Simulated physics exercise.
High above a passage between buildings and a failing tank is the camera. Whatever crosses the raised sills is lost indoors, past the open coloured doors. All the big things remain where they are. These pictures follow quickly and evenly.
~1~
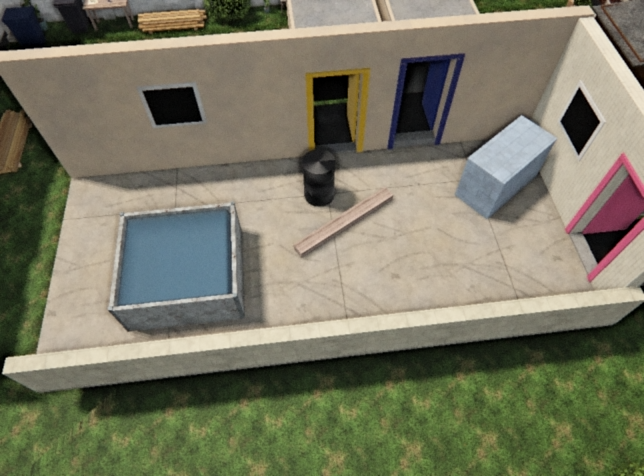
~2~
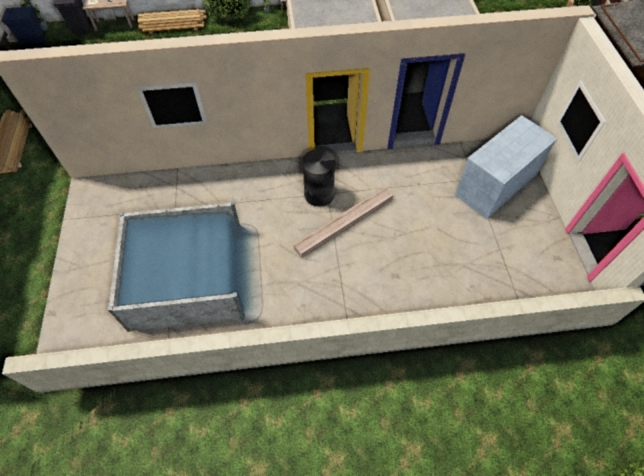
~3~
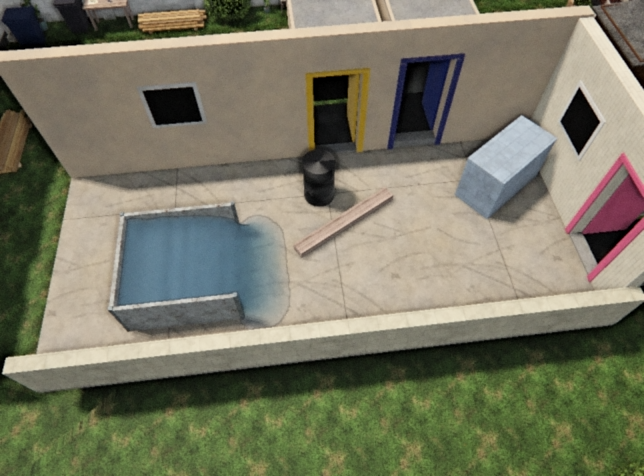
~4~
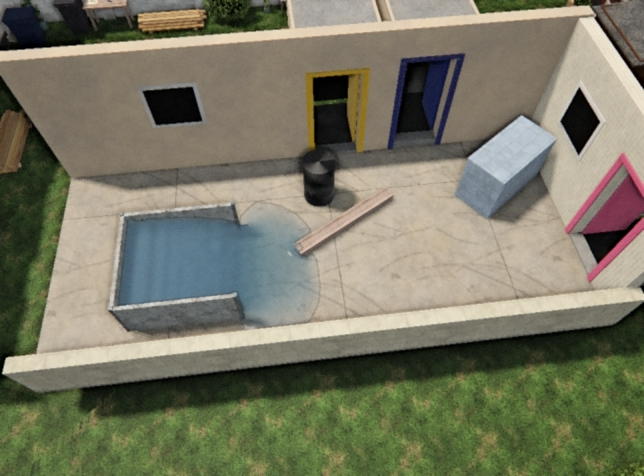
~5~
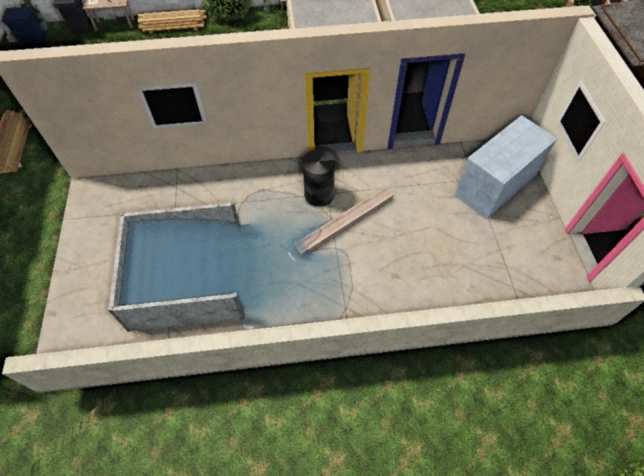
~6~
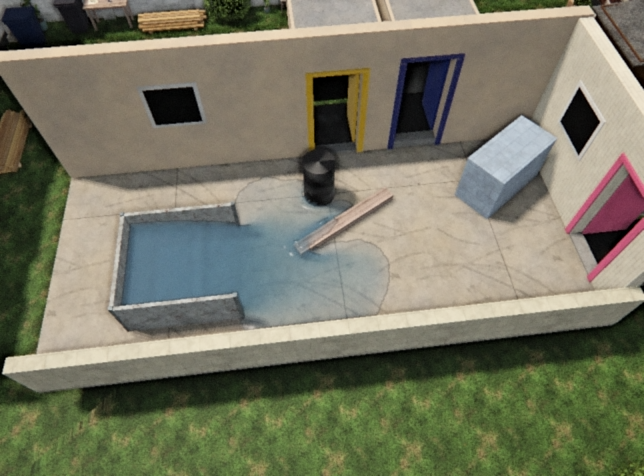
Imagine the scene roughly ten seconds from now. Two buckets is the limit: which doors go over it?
The yellow door lets in more than two buckets; the pink door lets in more than two buckets; the blue door stays within two buckets.
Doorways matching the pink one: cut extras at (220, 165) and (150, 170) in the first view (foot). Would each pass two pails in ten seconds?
Going through them as given, the first one remains within the limit and the second one remains within the limit.
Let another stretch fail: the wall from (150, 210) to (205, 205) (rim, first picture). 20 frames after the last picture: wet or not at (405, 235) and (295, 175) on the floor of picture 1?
Respectively: Parched and drenched.
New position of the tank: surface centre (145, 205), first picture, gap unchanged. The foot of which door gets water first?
That would be the one in yellow, I think.
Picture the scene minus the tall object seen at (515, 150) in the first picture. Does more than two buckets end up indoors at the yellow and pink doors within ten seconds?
Outcome: Yellow gets past it; pink gets past it.
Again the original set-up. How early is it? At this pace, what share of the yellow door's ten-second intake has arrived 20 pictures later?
Share at that point: Roughly 30 %.
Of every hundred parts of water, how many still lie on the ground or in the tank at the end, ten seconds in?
About 74 %.
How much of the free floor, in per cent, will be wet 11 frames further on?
It works out to about 65 in a hundred.
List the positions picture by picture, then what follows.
In the first picture, the water tank at (177, 255) is whole and still.
In the second picture, the front is at (242, 227), out from the gap at (237, 265).
In the third picture, water pours out at (238, 266) and has run to (261, 220).
In the fourth picture, the front is at (282, 210), out from the gap at (238, 267).
In the fifth picture, the front is at (326, 218), out from the gap at (238, 267).
In the sixth picture, water pours out at (238, 267) and has run to (384, 268).
A moment on, water covers 45 % of the floor; the yellow door wet at the sill, nothing in, the pink door not reached, the blue door not reached.
Next, water covers 65 % of the floor; the yellow door under two buckets in, the pink door under two buckets in, the blue door wet at the sill, nothing in.
Then, water covers 70 % of the floor; the yellow door under two buckets in, the pink door far over two buckets in, the blue door wet at the sill, nothing in.
Later, water covers 80 % of the floor; the yellow door over two buckets in, the pink door far over two buckets in, the blue door wet at the sill, nothing in.
In the end, water covers 90 % of the floor; the yellow door over two buckets in, the pink door far over two buckets in, the blue door wet at the sill, nothing in.
